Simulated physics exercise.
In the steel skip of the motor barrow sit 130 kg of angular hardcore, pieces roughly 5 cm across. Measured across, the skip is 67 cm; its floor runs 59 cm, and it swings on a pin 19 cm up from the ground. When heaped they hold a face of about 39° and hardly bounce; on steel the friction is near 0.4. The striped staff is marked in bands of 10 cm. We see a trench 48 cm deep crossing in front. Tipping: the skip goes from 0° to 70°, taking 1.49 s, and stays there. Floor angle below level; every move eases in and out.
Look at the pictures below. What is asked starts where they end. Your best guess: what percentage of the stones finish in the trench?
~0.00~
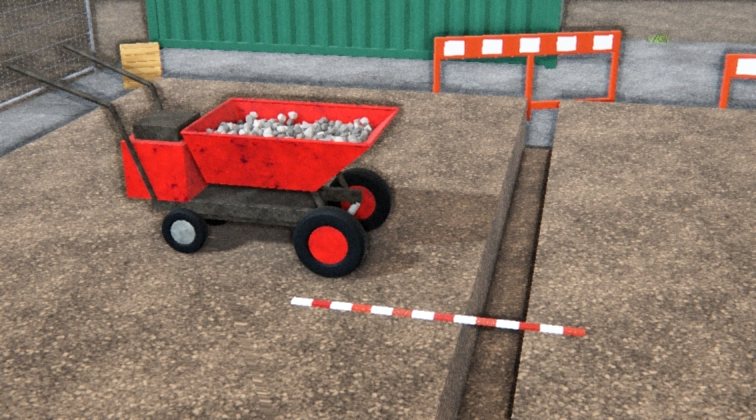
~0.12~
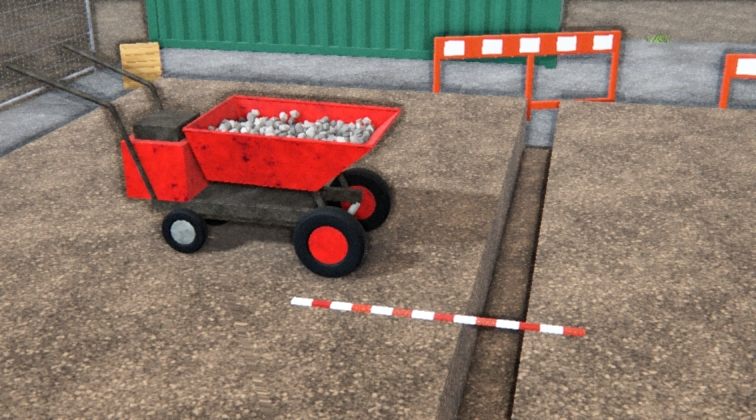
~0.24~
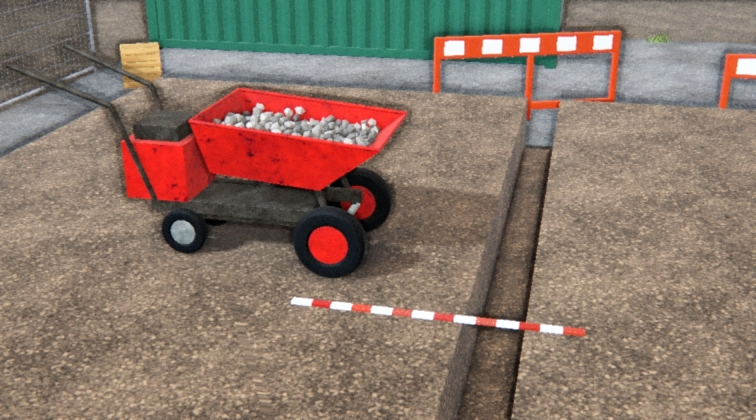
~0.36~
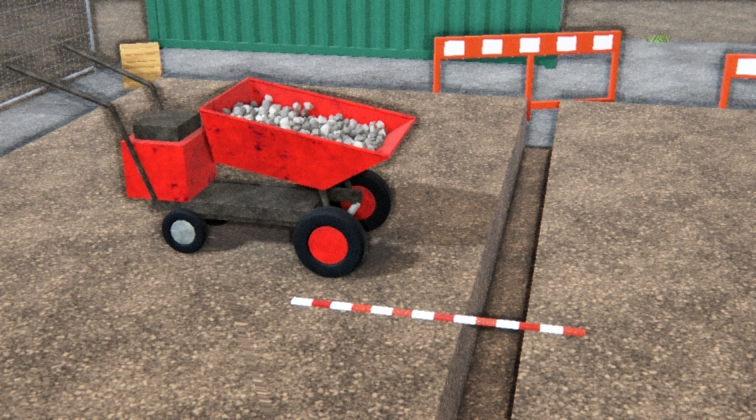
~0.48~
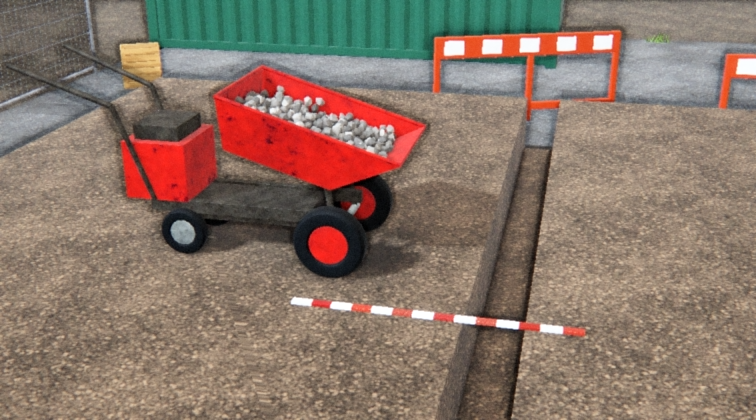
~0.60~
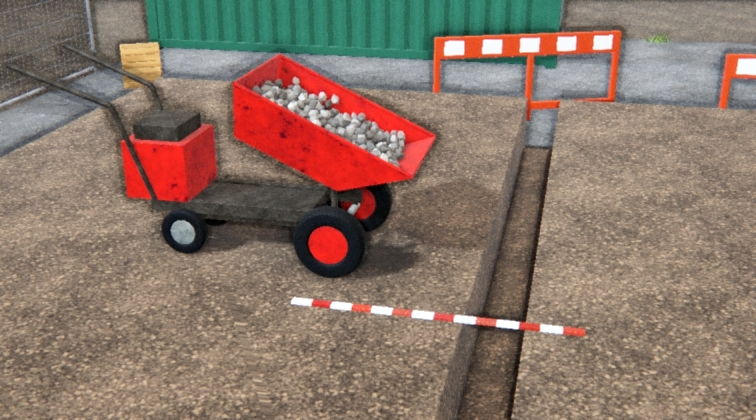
My guess is about 89 per cent.
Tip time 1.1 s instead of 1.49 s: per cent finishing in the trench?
Trench share: Approx. 90%.
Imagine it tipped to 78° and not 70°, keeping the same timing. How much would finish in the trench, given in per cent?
Near 65 per cent then.
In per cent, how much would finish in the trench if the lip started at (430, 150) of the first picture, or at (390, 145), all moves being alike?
It'd be around 50 per cent and after that around 95 per cent.
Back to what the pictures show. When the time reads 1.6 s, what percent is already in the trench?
I'd put it near 35 per cent.
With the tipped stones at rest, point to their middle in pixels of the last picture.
Somewhere around (502, 326) in the last picture.
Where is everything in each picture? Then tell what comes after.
Lip at (370, 146), floor tilted 0°, highest stones at (314, 124), in the first picture.
Lip at (372, 147), floor tilted 1°, highest stones at (299, 124); the stones move at 0.2 m/s on average, in the second picture.
The skip is at 5°, its lip at (379, 151); the top of the load is at (258, 115); the stones move at 0.4 m/s on average, in the third picture.
The skip is at 10°, its lip at (389, 157); the top of the load is at (259, 108); the stones move at 0.5 m/s on average, in the fourth picture.
Lip at (400, 166), floor tilted 17°, highest stones at (265, 99); the stones move at 0.6 m/s on average, in the fifth picture.
Lip at (412, 177), floor tilted 25°, highest stones at (278, 89); the stones move at 0.7 m/s on average, in the sixth picture.
After 1.1 s the floor is at 59°; 100 % in the skip; the foremost stones are at (444, 215).
After 1.6 s the floor is at 70°; 52 % in the skip, 14 % short of the trench, 33 % in the trench; the foremost stones are at (528, 295).
After 1.9 s the floor is at 70°; 13 % in the skip, 15 % short of the trench, 72 % in the trench, 1 % past the trench; the foremost stones are at (557, 284).
After 3.9 s the floor is at 70°; 0 % in the skip, 11 % short of the trench, 89 % in the trench, 1 % past the trench; the foremost stones are at (564, 280).
